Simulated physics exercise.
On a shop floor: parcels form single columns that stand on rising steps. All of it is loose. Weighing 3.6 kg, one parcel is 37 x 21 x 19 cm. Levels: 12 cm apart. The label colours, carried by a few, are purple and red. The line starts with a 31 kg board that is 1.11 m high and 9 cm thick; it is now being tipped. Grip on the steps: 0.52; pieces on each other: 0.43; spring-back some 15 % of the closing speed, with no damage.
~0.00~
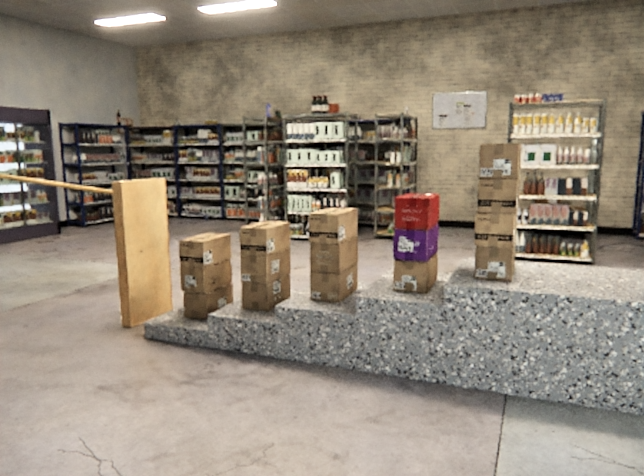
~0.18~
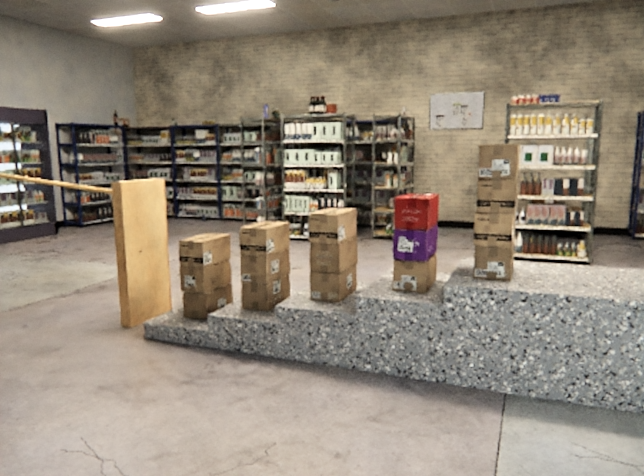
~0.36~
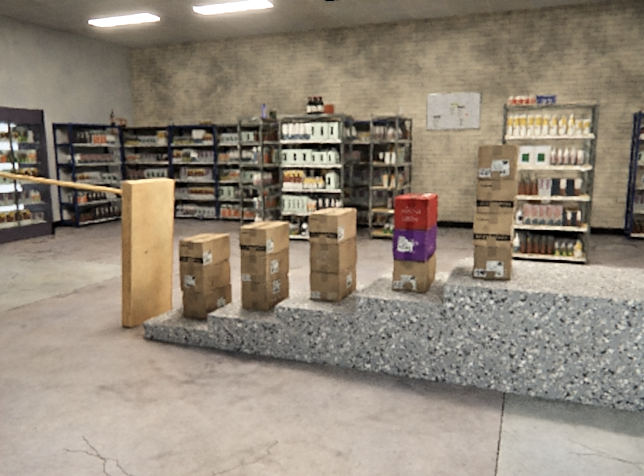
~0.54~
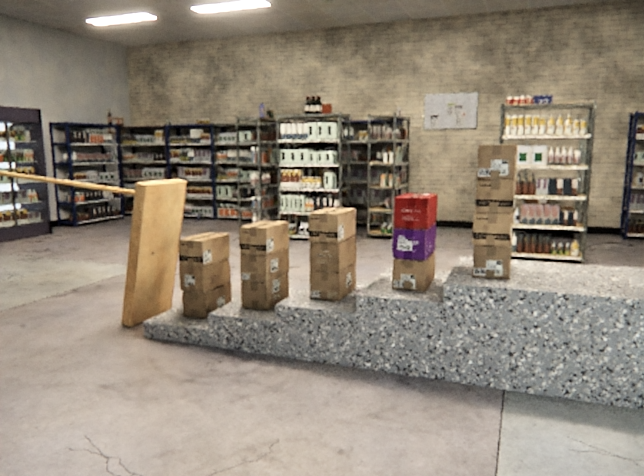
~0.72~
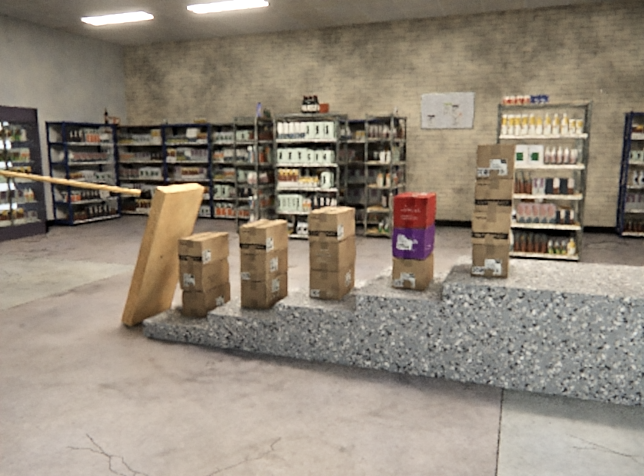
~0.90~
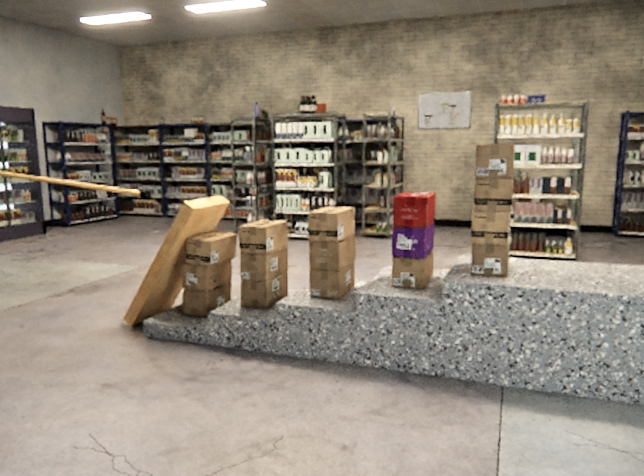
Shop floor with parcel columns on rising steps, a pole pushing a wooden board rightward until it leans against the nearest parcels.
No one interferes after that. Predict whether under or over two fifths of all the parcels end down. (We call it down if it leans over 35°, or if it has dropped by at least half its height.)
Under two fifths.
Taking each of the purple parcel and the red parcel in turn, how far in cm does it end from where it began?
Net shift, middle to middle: Purple 0 cm, red 0 cm.
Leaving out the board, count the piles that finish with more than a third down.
By my count, 1.
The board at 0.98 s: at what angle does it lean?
Lean: Approx. 40 degrees.
After 0.98 s, board 39° from upright; none of the 16 parcels down, 3 disturbed.
After 1.08 s, board 47° from upright; none of the 16 parcels down, 3 disturbed.
After 1.16 s, board 51° from upright; none of the 16 parcels down, 6 disturbed.
After 1.30 s, board 55° from upright; 3 of the 16 parcels down.
At rest (2.3 s), board 55° from upright; 3 of the 16 parcels down; purple parcel unmoved; red parcel unmoved. That is 19 per cent. As the last picture would show them, middles, purple parcel near (414, 238), red parcel near (415, 209).
